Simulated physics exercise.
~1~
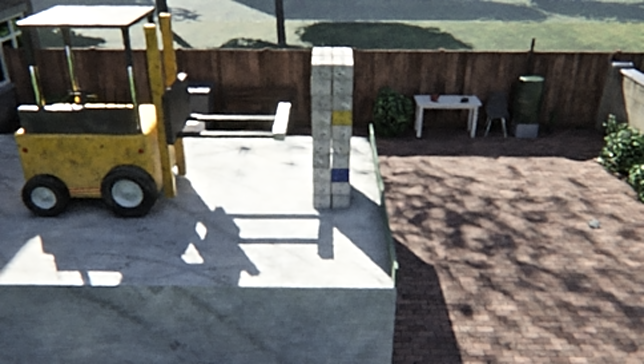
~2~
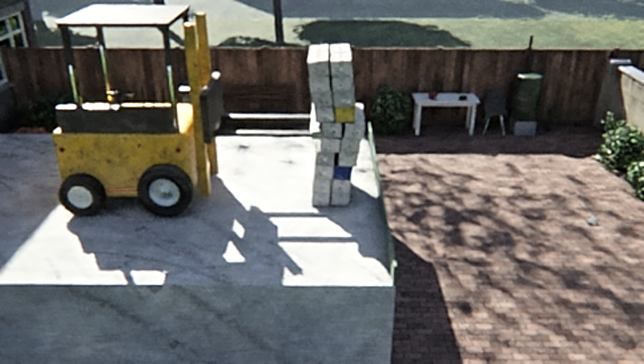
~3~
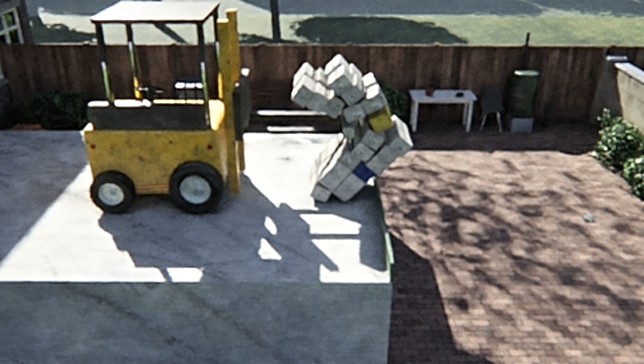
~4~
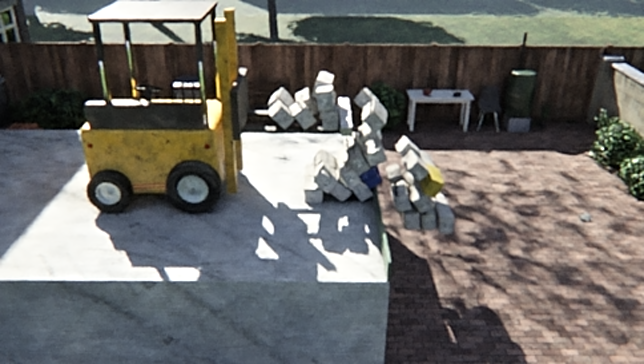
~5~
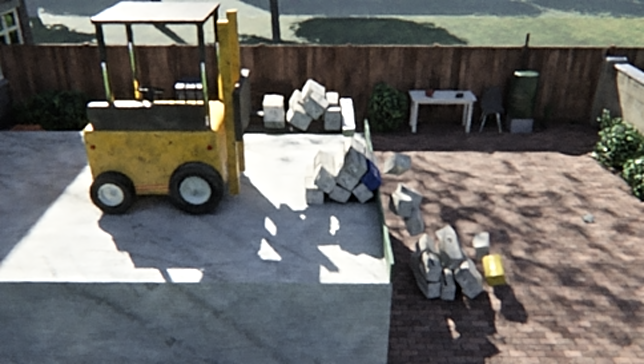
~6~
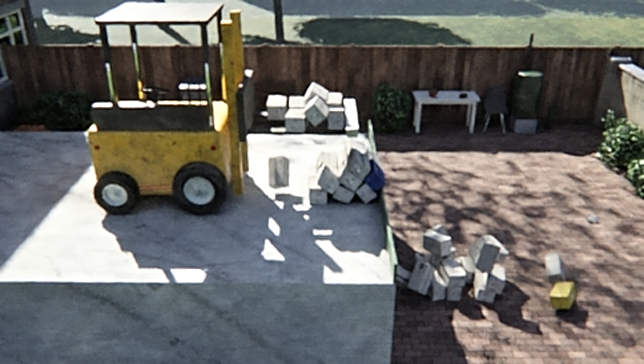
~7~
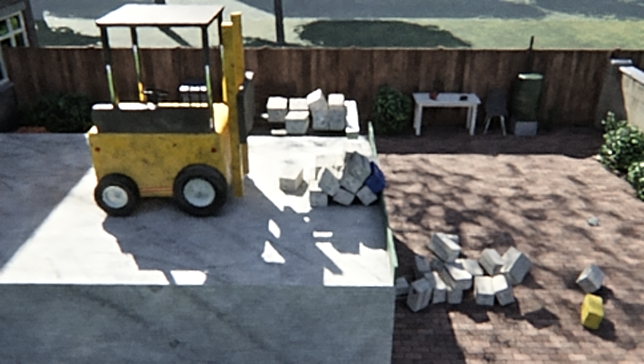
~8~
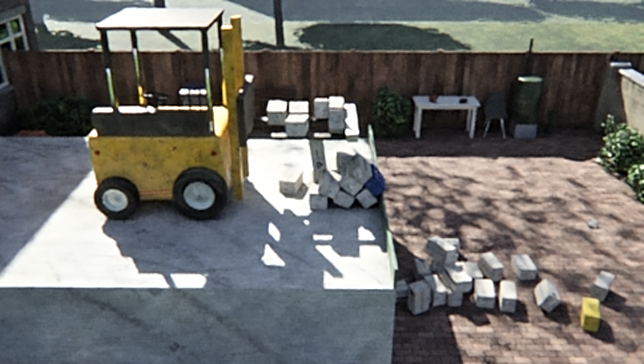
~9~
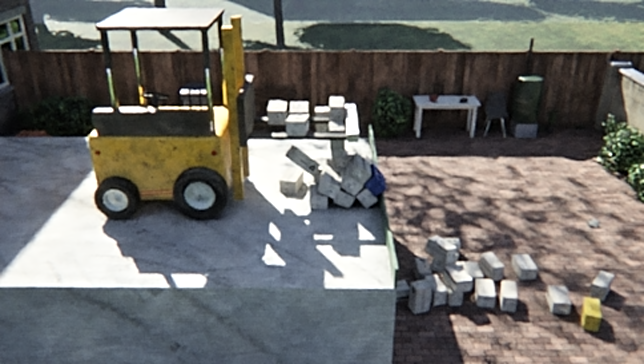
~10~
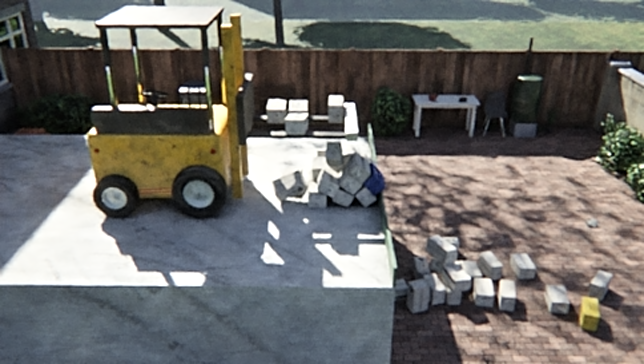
A yellow forklift rolls right across a pale raised platform in a sunlit back yard, seen from slightly above with a mild sway. Ahead, near the platform's right edge, stands a tall stack of whitish blocks, one yellow and one blue, with brick paving, a fence and a white table beyond. The forks' beam pushes into the stack, which buckles, leans right and breaks apart as the forklift stops. Some blocks spill over the edge and tumble across the bricks, the yellow one rolling farthest. The blue block stays tilted in a heap at the edge, while others rest behind it.
